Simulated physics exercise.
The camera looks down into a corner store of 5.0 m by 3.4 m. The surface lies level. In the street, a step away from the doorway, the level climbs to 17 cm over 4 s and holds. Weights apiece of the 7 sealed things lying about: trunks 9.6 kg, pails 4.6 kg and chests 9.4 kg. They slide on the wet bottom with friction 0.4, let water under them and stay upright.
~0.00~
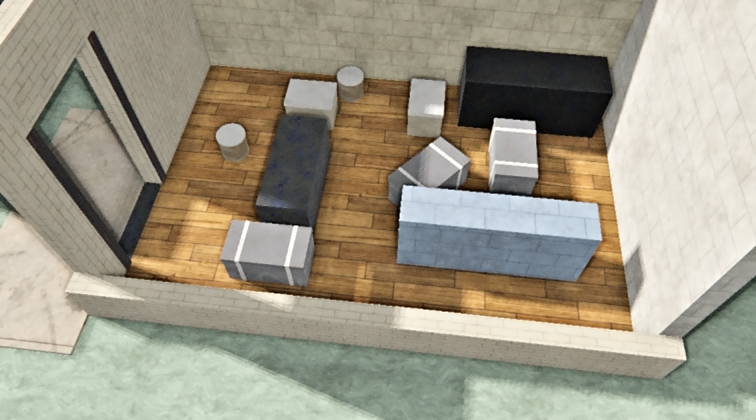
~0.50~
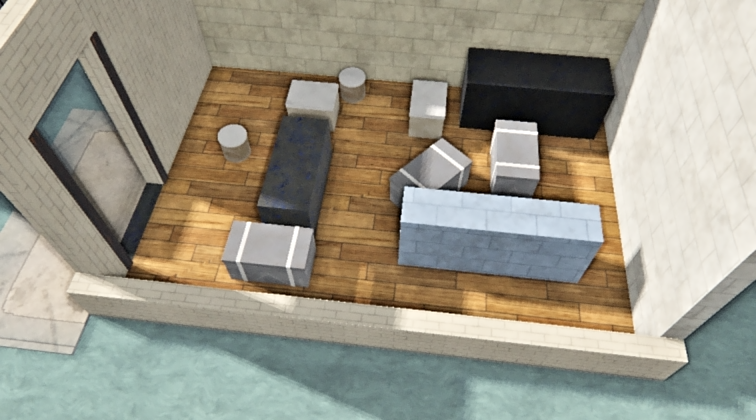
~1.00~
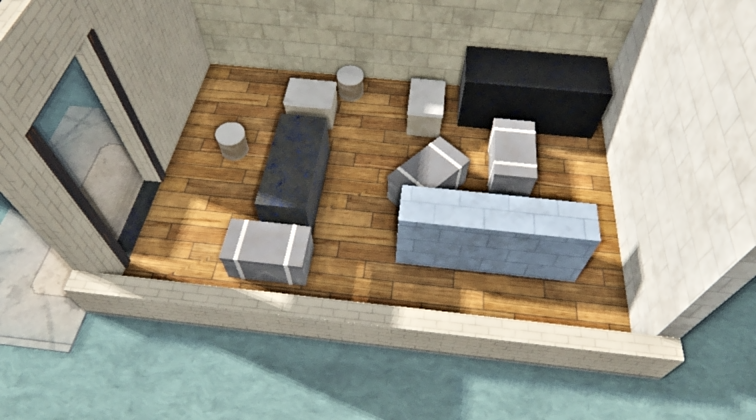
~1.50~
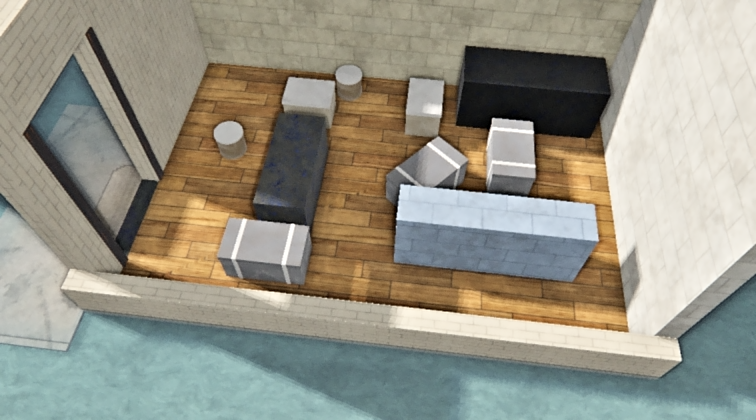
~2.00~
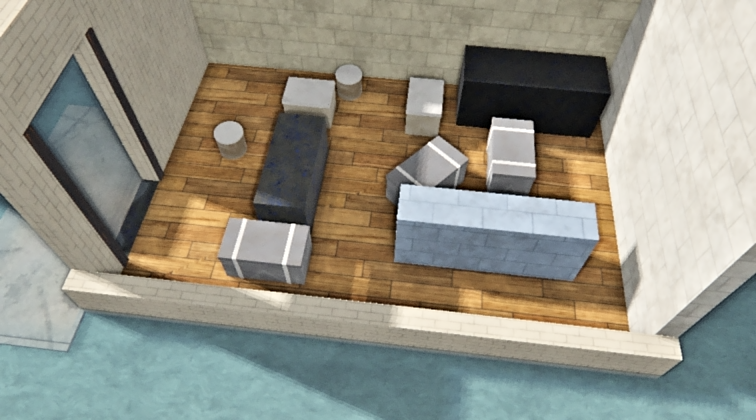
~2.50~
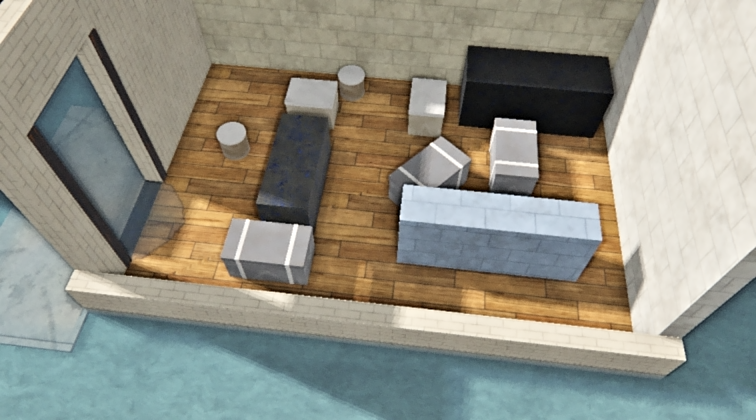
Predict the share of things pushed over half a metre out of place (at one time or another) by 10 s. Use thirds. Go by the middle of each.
That comes to under a third.
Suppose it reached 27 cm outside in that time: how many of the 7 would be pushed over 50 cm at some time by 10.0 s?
Then 5.
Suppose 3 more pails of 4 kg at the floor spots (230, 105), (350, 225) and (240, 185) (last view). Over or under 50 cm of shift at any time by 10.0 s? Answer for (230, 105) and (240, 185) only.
In that order: Less, past it.
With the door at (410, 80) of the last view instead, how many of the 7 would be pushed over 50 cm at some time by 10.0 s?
Then 4.
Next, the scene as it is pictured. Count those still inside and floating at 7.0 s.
1 of them.
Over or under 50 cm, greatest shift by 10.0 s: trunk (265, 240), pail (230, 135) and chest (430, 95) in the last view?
In that order: More, less, short of it.
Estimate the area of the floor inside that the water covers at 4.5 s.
About 3.0 m2.
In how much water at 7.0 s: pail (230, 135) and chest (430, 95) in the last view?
Roughly 3 and 0 cm.
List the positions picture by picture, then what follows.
In the first frame, a trunk at (267, 243) rests on the ground; a trunk at (516, 147), on the bottom; 0.0 m2 under water; 0 of 7 have shifted.
In the second frame, a trunk at (268, 244) rests on the ground; a trunk at (517, 148) rests on the ground; 0.0 m2 under water; 0 of 7 have shifted.
In the third frame, a trunk at (266, 242) rests on the ground; a trunk at (515, 147), on the bottom; 0.0 m2 under water; 0 of 7 have shifted.
In the fourth frame, a trunk at (264, 241) rests on the ground; a trunk at (513, 147) rests on the ground; 0.0 m2 under water; 0 of 7 have shifted.
In the fifth frame, a trunk at (264, 241), on the bottom; a trunk at (514, 146), on the bottom; 0.0 m2 under water; 0 of 7 have shifted.
In the sixth frame, a trunk at (267, 242), on the bottom; a trunk at (516, 147), on the bottom; 0.2 m2 under water; 0 of 7 have shifted.
After 3.5 s 0 of 7 are over 50 cm from their spots; 0 afloat.
After 4.5 s 0 of 7 are over 50 cm from their spots; 0 afloat.
After 7.0 s 1 of 7 are over 50 cm from their spots; 1 afloat.
After 10.0 s 1 of 7 are over 50 cm from their spots, and 1 have been at some point; 3 afloat.
